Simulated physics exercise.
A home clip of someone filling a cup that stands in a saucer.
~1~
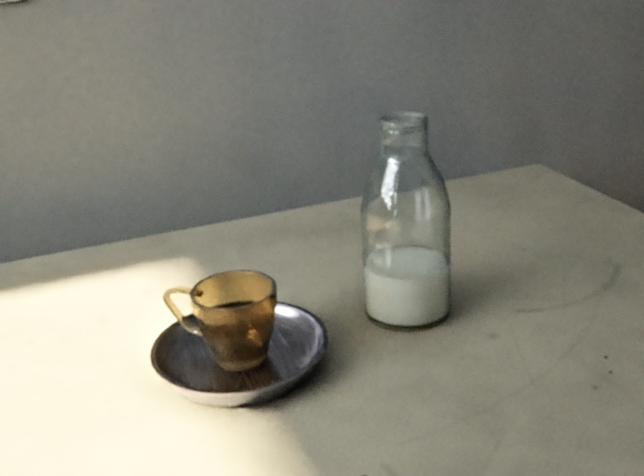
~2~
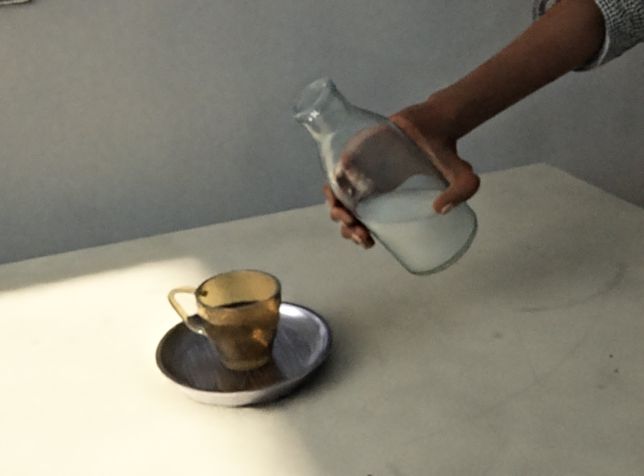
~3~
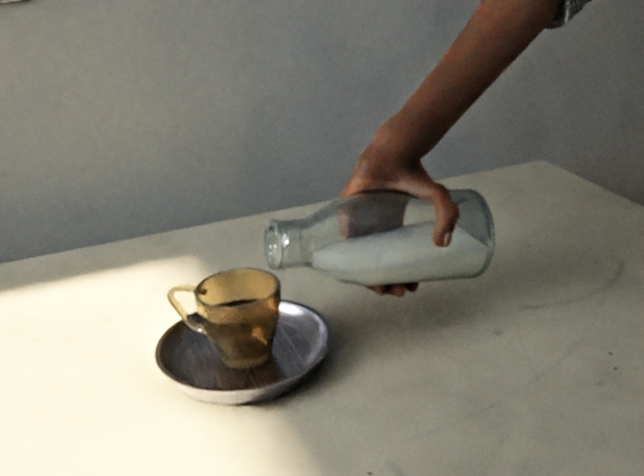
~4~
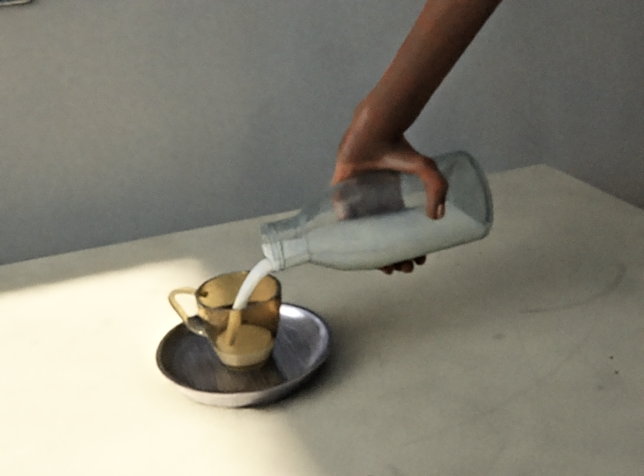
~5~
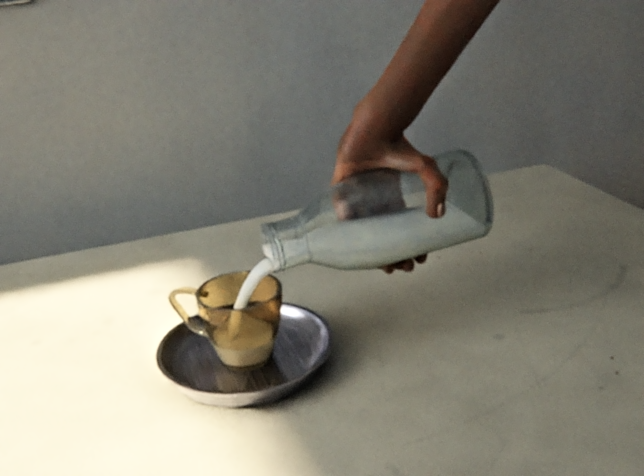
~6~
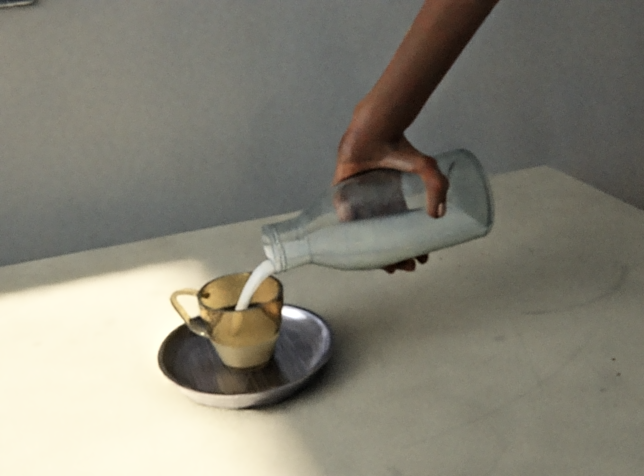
On a pale table, a hand lifts a milk bottle and pours milk into an amber cup.
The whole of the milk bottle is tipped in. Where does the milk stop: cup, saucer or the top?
It gets as far as the saucer.
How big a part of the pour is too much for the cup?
Close to 20 %.
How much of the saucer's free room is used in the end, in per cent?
About 20 per cent.
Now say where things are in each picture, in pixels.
In the first frame, before the pour; milk bottle (406, 216) about a quarter full; cup (237, 320) empty; saucer (262, 392) dry.
In the second frame, the milk bottle is on its way; milk bottle (377, 171) tipped 35° with all of its load; cup (242, 320) empty.
In the third frame, the milk nears the lip; milk bottle (373, 239) tipped 80° with all of its load; cup (241, 318) empty.
In the fourth frame, pouring; milk bottle (369, 221) tipped 95° with nearly all of its load; cup about a quarter full, surface at (244, 340).
In the fifth frame, pouring; milk bottle (369, 221) tipped 95° with nearly all of its load; cup (242, 321) about a third full.
In the sixth frame, pouring; milk bottle (370, 221) tipped 95° with about three quarters of its load; cup about a third full, surface at (245, 331); saucer (269, 394) dry.
A moment on, the cup is about three quarters full; the saucer is dry.
Further on, the cup is full to the brim; the saucer is wet, with room to spare.
When it is over, the cup is full to the brim; the saucer is wet, with room to spare.
